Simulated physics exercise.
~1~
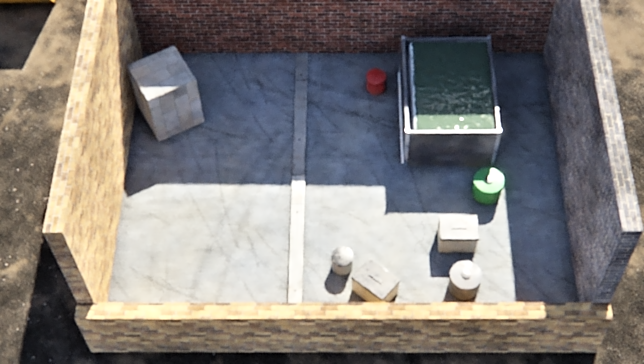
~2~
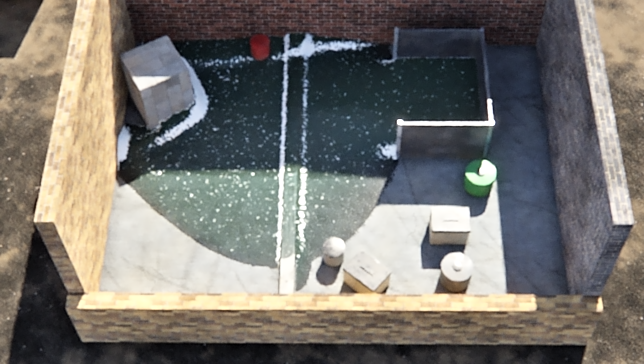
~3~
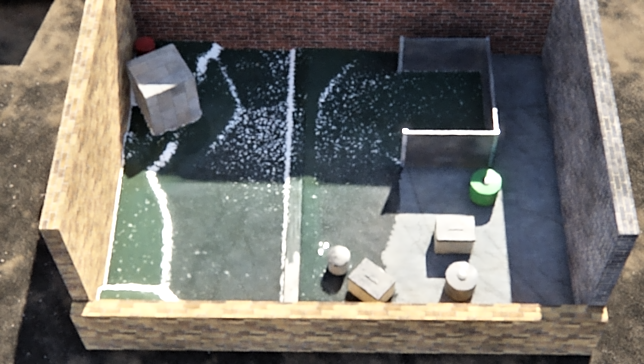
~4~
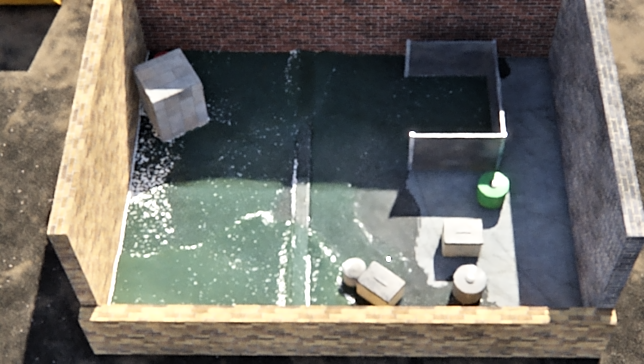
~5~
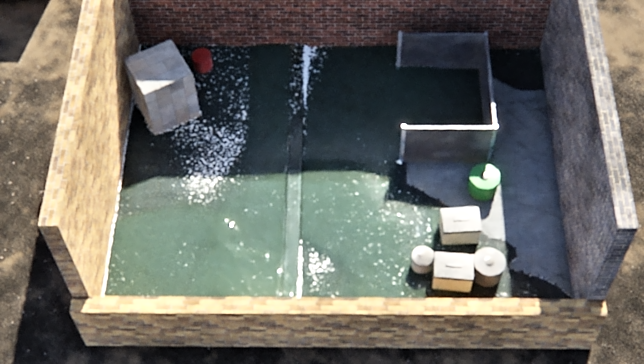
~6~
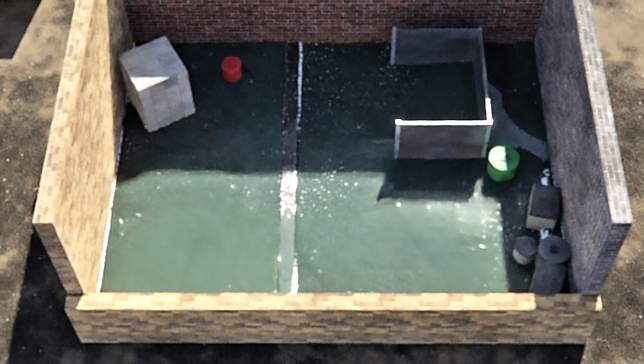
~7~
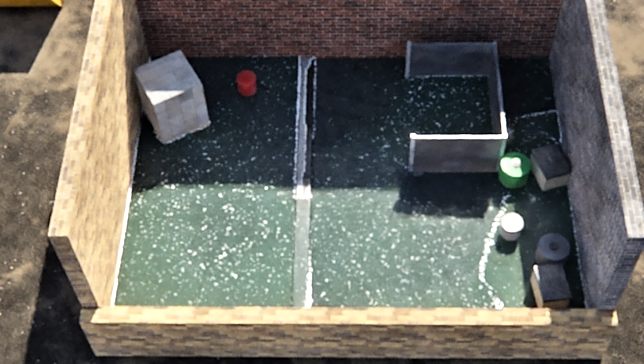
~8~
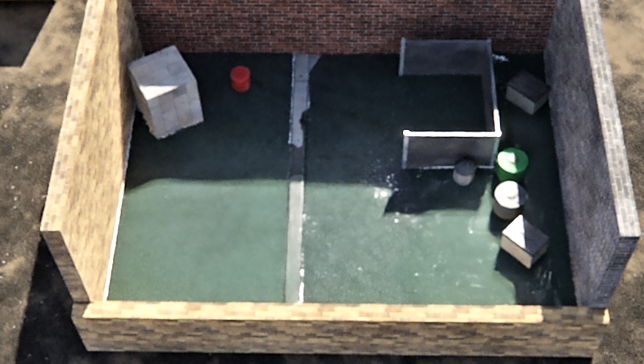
We see water burst from a tank in a brick-walled yard and spread over a low kerb, carrying a red pail left across it, then sweeping pale chests and tubs toward the right wall, where they drift upward near the green tub while the pail rests beyond the kerb.
